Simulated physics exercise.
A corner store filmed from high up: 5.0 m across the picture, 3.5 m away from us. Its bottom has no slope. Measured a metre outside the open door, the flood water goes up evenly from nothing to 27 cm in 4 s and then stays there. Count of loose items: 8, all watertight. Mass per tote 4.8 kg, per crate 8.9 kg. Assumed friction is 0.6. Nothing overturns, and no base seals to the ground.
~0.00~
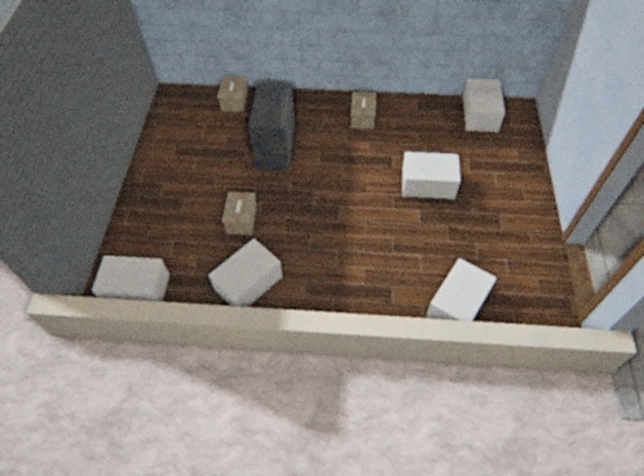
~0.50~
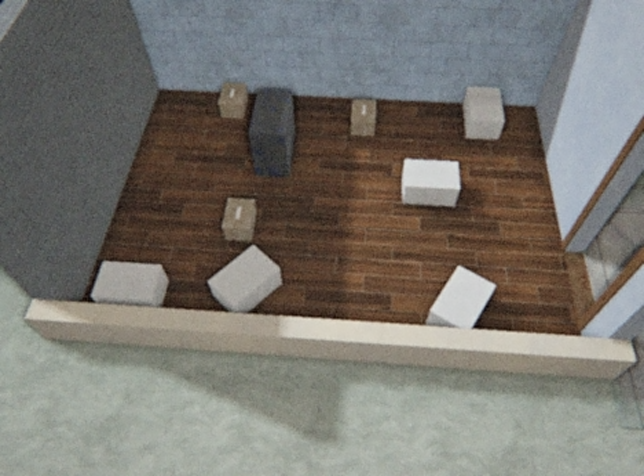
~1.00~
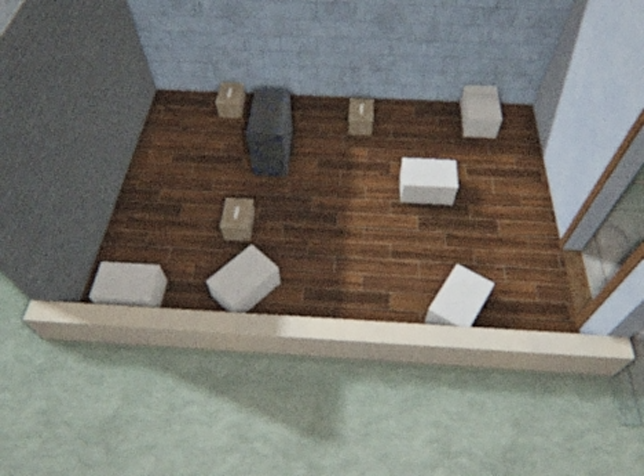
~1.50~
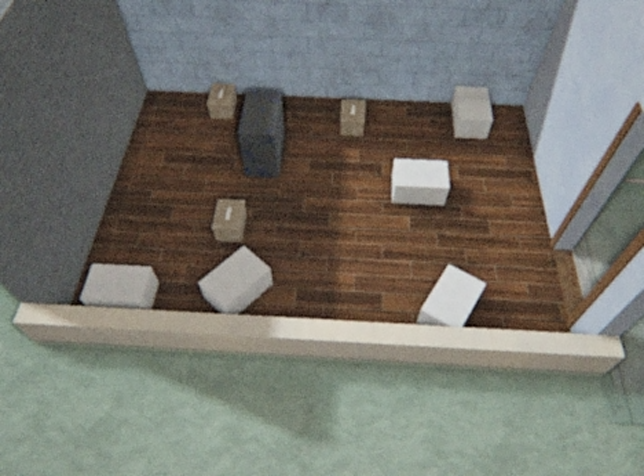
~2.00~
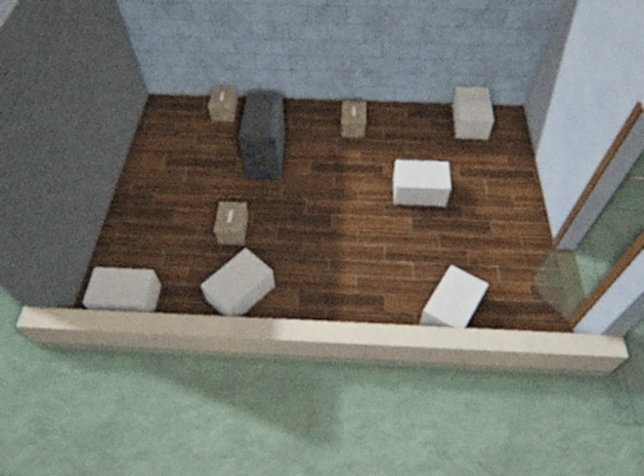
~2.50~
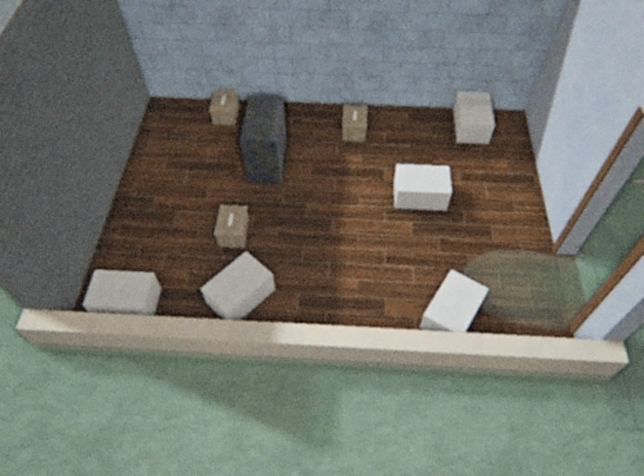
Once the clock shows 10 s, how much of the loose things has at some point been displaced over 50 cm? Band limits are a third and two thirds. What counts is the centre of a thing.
The share is one to two thirds.
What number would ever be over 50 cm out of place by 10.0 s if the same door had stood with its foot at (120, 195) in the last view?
The count would be 5.
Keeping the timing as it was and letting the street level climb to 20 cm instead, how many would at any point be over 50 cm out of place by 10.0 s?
3.
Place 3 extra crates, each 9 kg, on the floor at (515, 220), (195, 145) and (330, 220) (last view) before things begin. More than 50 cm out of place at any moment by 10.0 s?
First one stays inside the line, second one crosses the line, third one crosses the line.
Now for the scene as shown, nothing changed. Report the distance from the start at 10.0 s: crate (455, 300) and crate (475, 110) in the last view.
They sit 350 cm and 5 cm away, in the order given.
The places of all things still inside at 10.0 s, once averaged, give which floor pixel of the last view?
Close to pixel (285, 147).
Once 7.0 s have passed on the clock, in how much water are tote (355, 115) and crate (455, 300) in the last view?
Depths: Near 2 cm, then near 7 cm.
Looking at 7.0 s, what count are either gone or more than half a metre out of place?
Tally at that time: 4.
After 3.5 s 0 of 8 are over 50 cm from their spots; 0 afloat.
After 4.5 s 1 of 8 are over 50 cm from their spots; 0 afloat.
After 7.0 s 4 of 8 are over 50 cm from their spots; 4 afloat.
After 10.0 s 5 of 8 are over 50 cm from their spots, and 5 have been at some point; 7 afloat.
